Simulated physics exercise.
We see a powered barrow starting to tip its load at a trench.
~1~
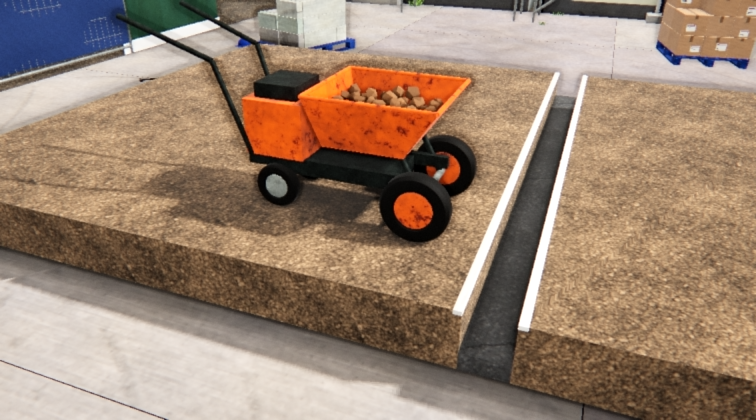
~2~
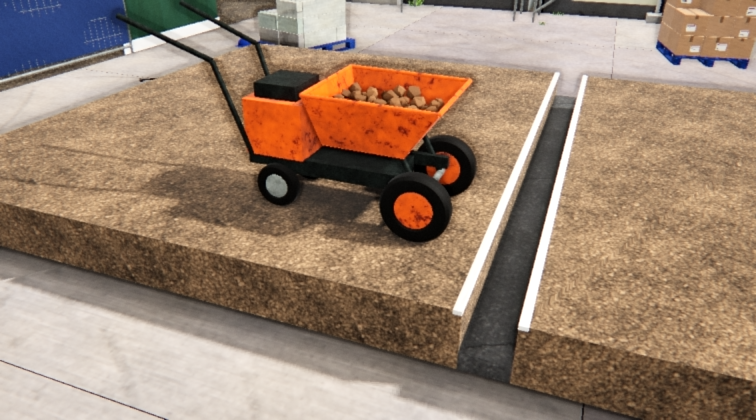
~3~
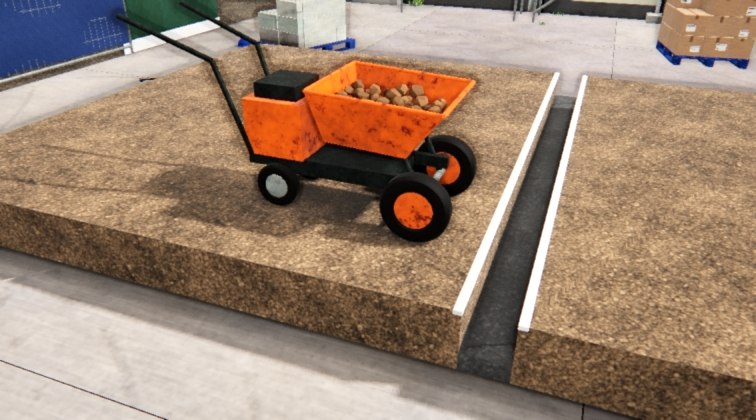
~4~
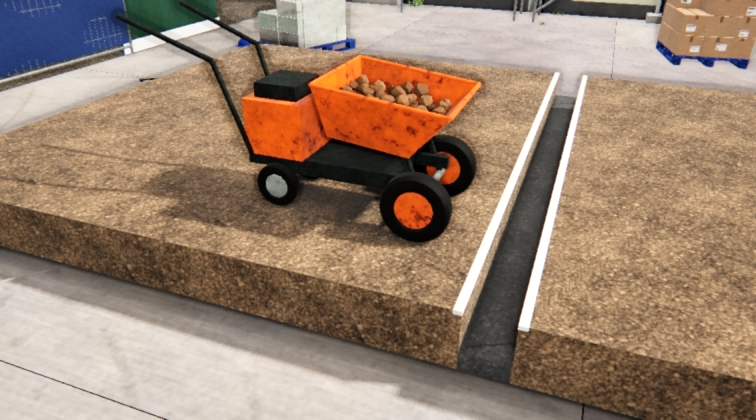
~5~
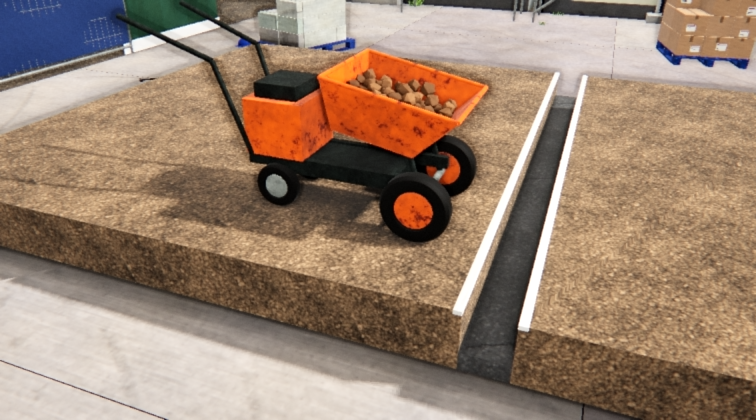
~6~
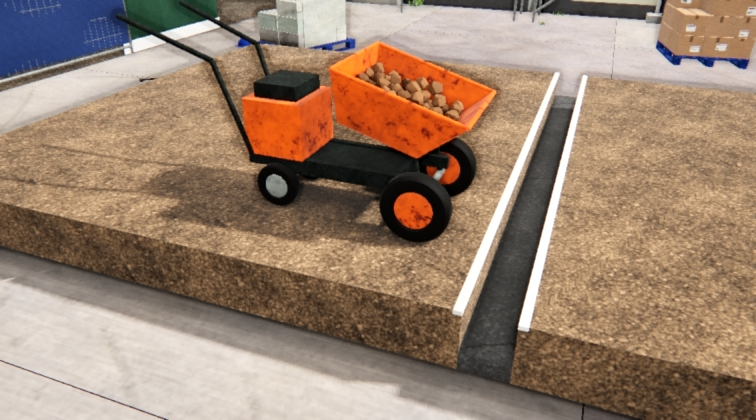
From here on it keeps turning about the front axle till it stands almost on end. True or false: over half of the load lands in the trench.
False.
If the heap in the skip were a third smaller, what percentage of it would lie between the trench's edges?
I'd reckon close to 20 in every hundred.
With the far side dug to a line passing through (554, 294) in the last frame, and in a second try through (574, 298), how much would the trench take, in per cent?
60 %, 90 %.
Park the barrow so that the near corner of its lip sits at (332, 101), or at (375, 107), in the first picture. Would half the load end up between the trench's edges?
The first try: Not half. The second: More than half.
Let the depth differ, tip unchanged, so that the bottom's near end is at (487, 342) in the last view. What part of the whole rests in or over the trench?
Close to 30 per cent, I reckon.
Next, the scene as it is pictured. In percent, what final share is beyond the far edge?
That share comes out near 75 in a hundred.
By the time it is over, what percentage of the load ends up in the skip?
It is some 0 percent.
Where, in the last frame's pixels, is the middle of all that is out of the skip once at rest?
About (570, 237).
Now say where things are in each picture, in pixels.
The first frame shows lip of the skip at (437, 115), level; top of the load at (394, 106), clay clods; first edge of the trench at (472, 276); far edge at (533, 289), the trench under half as wide as the skip, and about as deep as wide.
The second frame shows lip of the skip at (439, 115), level; top of the load at (371, 102).
The third frame shows lip of the skip at (443, 117), tipped barely; top of the load at (374, 100).
The fourth frame shows lip of the skip at (450, 119), tipped a little; top of the load at (367, 94).
The fifth frame shows lip of the skip at (458, 123), tipped a little; top of the load at (374, 90).
The sixth frame shows lip of the skip at (467, 129), tipped clearly; top of the load at (382, 85); first edge of the trench at (472, 276); far edge at (533, 289).
Soon after the last picture, skip tipped steeply; all in the skip.
A little later, skip tipped steeply; nearly all in the skip; a stray few in or heaped over the trench; a stray few beyond it; a small part falling.
Later still, skip tipped right over; about a quarter in the skip; a small part in or heaped over the trench; about two thirds beyond it; a stray few falling.
By the end, skip tipped right over; about a quarter in or heaped over the trench; most beyond it.
